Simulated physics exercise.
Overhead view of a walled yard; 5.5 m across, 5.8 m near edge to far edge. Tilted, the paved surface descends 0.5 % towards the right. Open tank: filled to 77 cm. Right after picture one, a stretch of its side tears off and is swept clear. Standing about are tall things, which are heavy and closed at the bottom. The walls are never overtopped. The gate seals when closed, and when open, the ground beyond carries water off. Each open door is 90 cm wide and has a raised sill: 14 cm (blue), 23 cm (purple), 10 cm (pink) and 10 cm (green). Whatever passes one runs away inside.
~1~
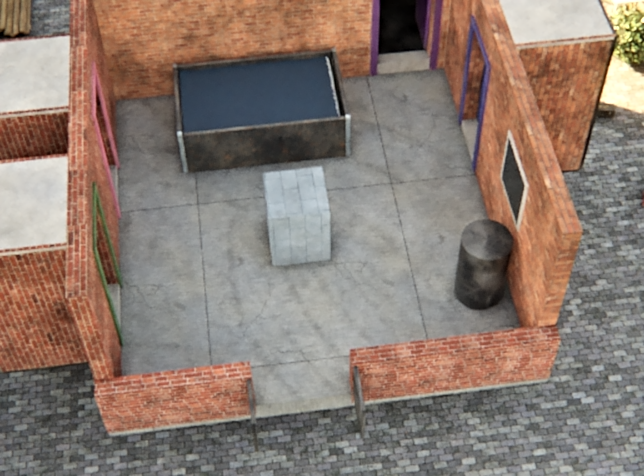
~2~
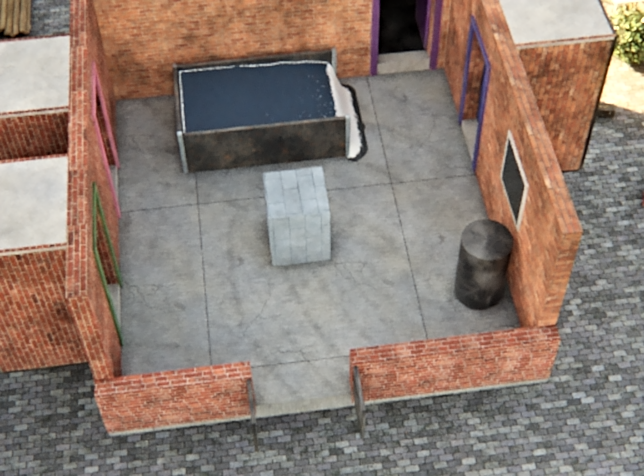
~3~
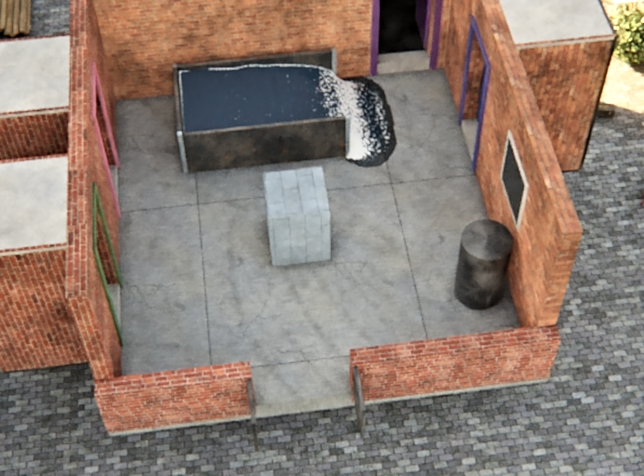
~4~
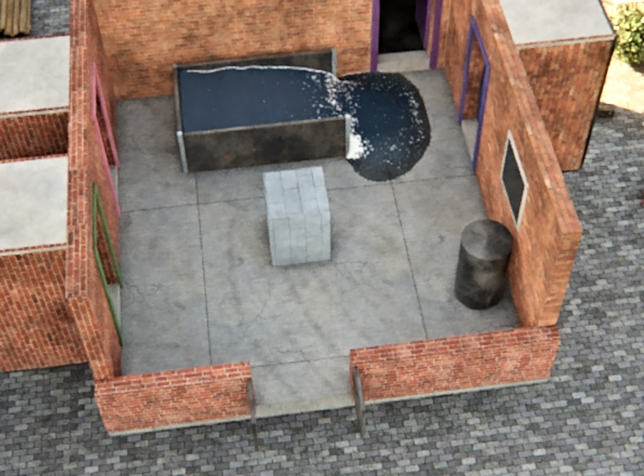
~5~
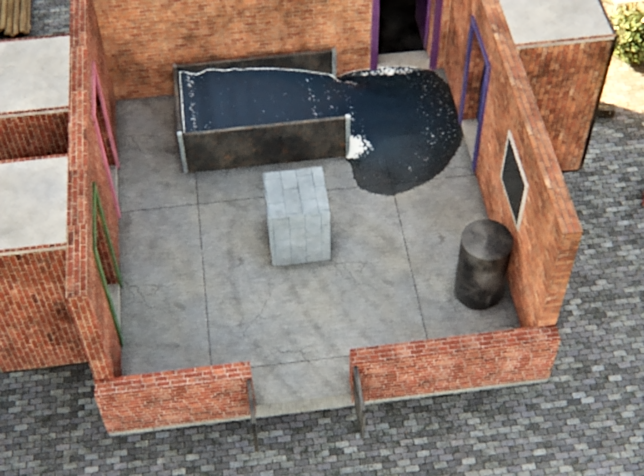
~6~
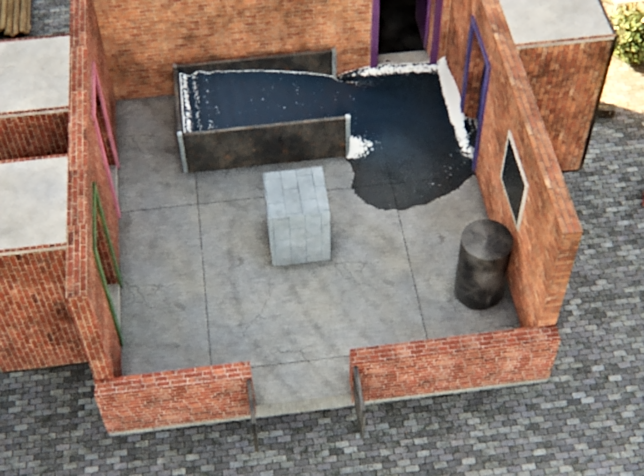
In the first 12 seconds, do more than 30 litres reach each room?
My prediction: Blue door: Tops the amount, purple door: Tops the amount, pink door: Falls short, green door: Falls short.
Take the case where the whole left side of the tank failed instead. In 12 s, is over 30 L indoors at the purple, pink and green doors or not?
Purple: Within the limit; pink: Exceeding the limit; green: Within the limit.
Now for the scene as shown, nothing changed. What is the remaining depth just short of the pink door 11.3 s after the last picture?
The depth comes to around 7.5 centimetres.
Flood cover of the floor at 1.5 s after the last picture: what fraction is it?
Roughly 25 % of the floor.
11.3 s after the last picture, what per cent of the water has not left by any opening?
Share still there: About 70 %.
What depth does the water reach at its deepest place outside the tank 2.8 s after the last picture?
Roughly 34 cm.
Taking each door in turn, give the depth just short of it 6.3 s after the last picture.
Depths: Blue door 9 cm, purple door 10 cm, pink door 4 cm, green door 10 cm.
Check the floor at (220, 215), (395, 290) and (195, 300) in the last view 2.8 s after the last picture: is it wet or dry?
Respectively: Was missed, got hit, was missed.
Then, 0.7 s after the last picture water covers 20 % of the floor and is deepest (56 cm) near (437, 69); blue door 37 cm at the sill, 63 L in, purple door 33 cm at the sill, 5 L in, pink door not reached, green door not reached.
Then, 1.5 s after the last picture water covers 25 % of the floor and is deepest (44 cm) near (437, 69); blue door 37 cm at the sill, 184 L in, purple door 42 cm at the sill, 71 L in, pink door not reached, green door not reached.
Then, 2.8 s after the last picture water covers 50 % of the floor and is deepest (34 cm) near (481, 265); blue door 24 cm at the sill, 299 L in, purple door 26 cm at the sill, 139 L in, pink door not reached, green door not reached.
Then, 6.3 s after the last picture water covers 85 % of the floor and is deepest (18 cm) near (164, 400); blue door 9 cm at the sill, 326 L in, purple door 10 cm at the sill, 144 L in, pink door 4 cm at the sill, 0 L in, green door 10 cm at the sill, 0 L in.
Then, 11.3 s after the last picture water covers 95 % of the floor and is deepest (12 cm) near (129, 156); blue door 11 cm at the sill, 326 L in, purple door 7 cm at the sill, 144 L in, pink door 7 cm at the sill, 0 L in, green door 5 cm at the sill, 2 L in.
